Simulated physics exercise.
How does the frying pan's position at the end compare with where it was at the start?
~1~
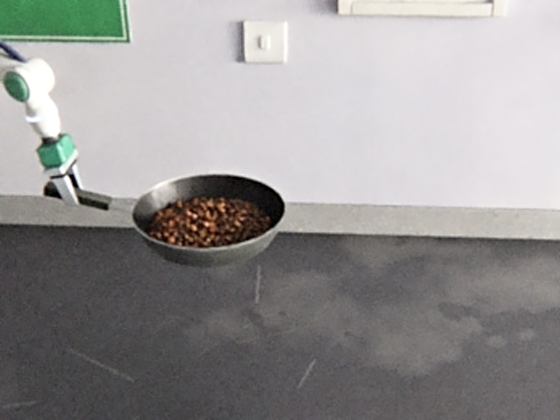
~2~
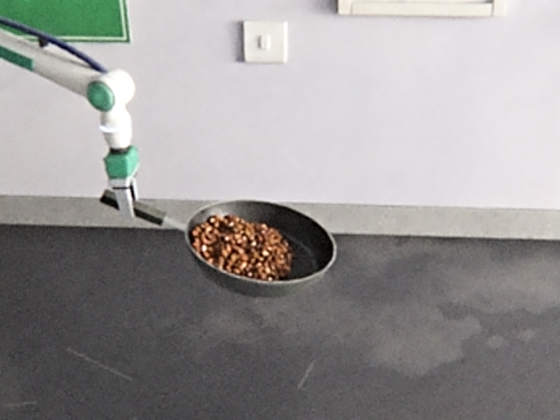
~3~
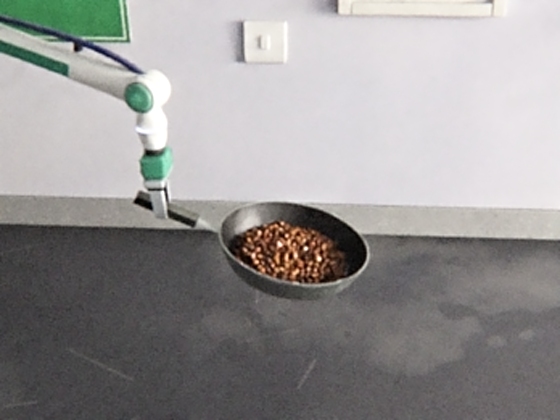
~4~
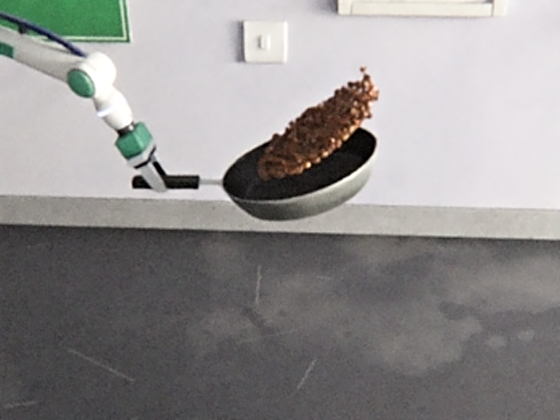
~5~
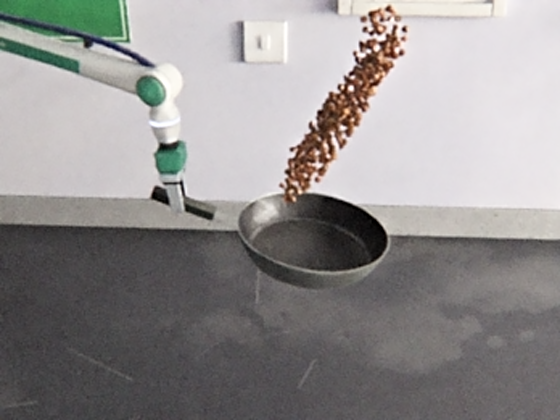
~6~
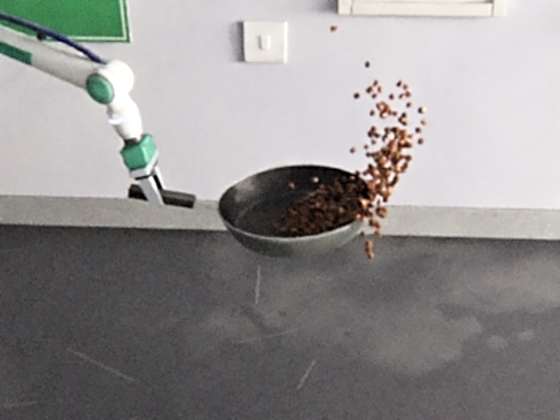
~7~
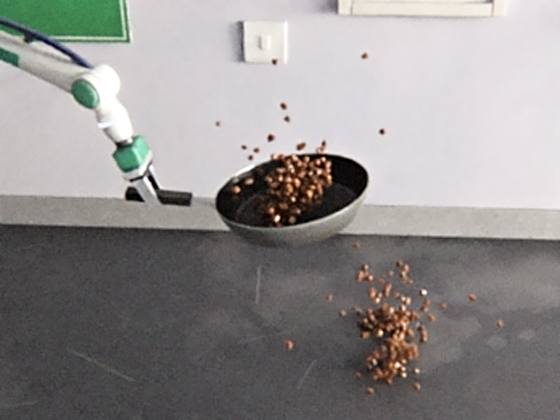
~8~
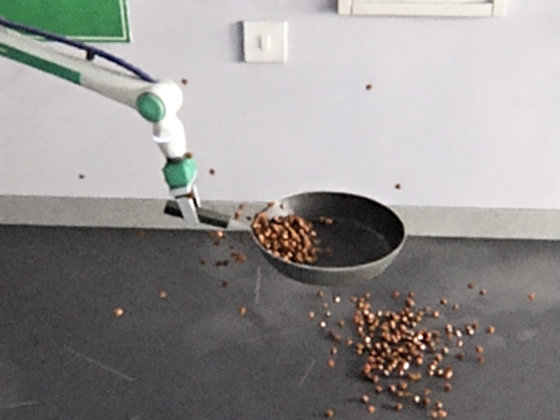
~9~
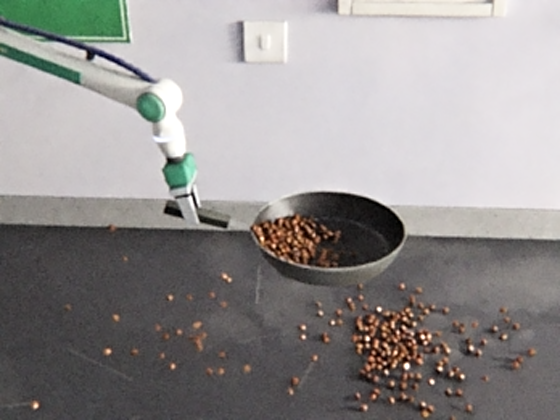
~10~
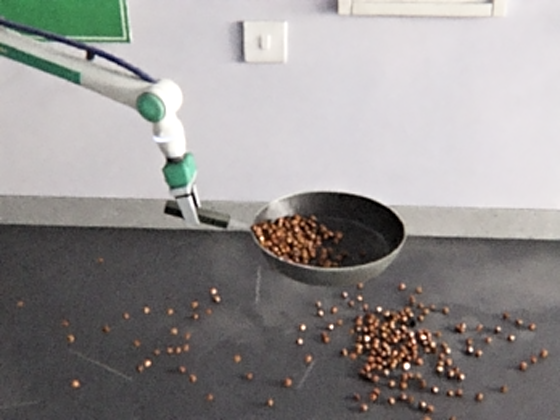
The frying pan ended up clearly farther to the right and slightly lower than where it started.
